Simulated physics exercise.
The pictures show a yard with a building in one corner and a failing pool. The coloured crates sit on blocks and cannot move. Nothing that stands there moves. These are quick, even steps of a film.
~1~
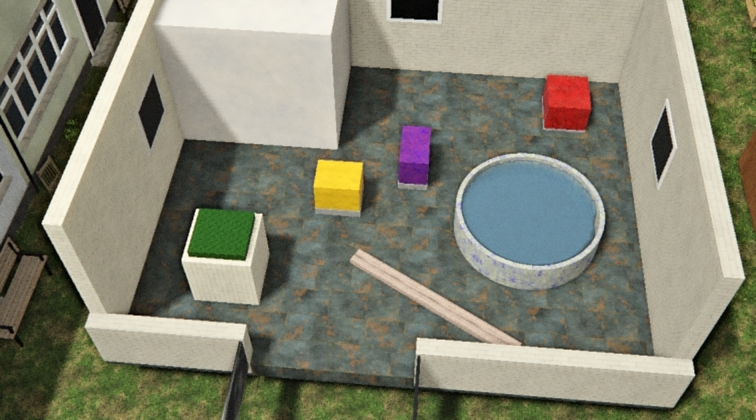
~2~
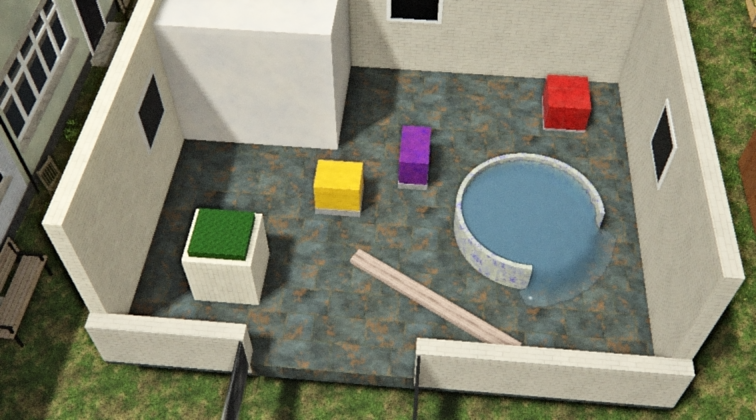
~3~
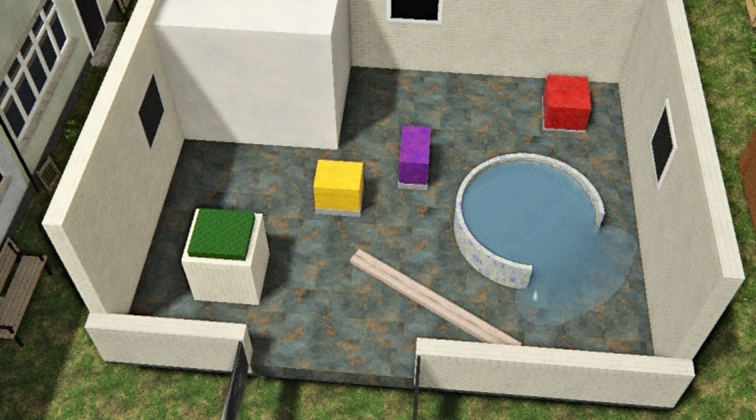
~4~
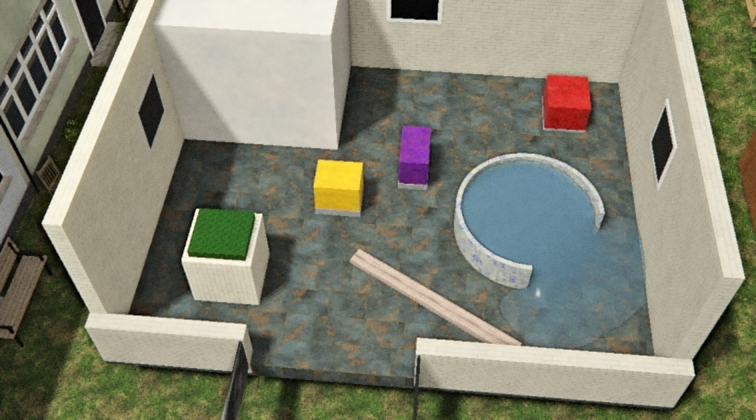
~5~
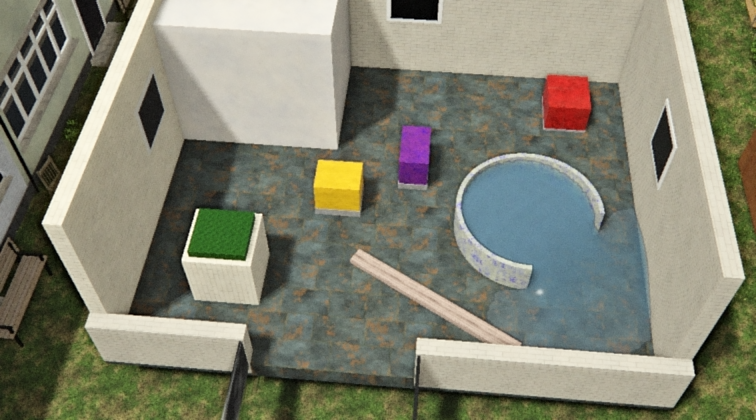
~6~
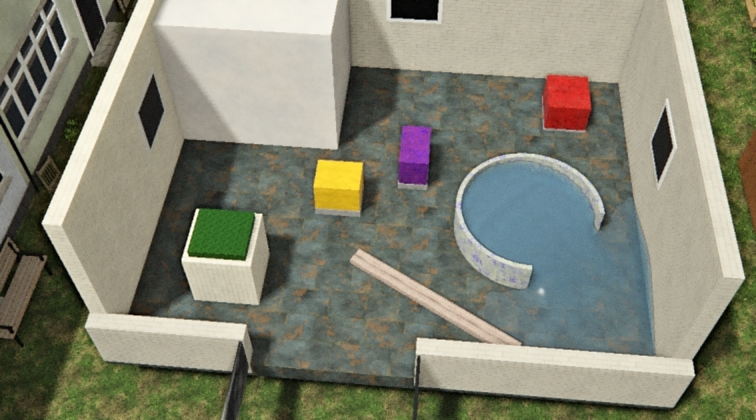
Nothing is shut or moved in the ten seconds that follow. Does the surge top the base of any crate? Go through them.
In the end: The yellow crate escapes dry; the purple crate escapes dry; the red crate is wetted.
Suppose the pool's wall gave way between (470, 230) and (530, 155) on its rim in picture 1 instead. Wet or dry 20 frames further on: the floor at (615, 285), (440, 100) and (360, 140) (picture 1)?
As listed: No water, flooded, wet.
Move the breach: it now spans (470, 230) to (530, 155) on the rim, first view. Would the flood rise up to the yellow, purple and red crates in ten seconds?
One by one: Yellow crate takes water; purple crate gets wet; red crate takes water.
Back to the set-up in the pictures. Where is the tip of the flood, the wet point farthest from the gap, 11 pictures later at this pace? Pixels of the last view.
Roughly at (617, 128).
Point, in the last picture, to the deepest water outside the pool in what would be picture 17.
I would point to (647, 371).
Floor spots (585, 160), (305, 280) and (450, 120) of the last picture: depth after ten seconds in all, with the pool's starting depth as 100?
About 10, 4 and 10 per cent.
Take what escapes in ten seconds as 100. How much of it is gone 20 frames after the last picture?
About 5 per cent.
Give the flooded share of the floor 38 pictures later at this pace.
Near 75 in a hundred.
A moment on, water covers 15 % of the floor; the yellow crate not reached, the purple crate not reached, the red crate not reached.
Next, water covers 20 % of the floor; the yellow crate not reached, the purple crate not reached, the red crate water round its plinth.
Then, water covers 40 % of the floor; the yellow crate not reached, the purple crate not reached, the red crate water round its plinth.
Later, water covers 75 % of the floor; the yellow crate water round its plinth, the purple crate water round its plinth, the red crate water round its plinth.
In the end, water covers 95 % of the floor; the yellow crate stayed above the water, the purple crate stayed above the water, the red crate was topped.
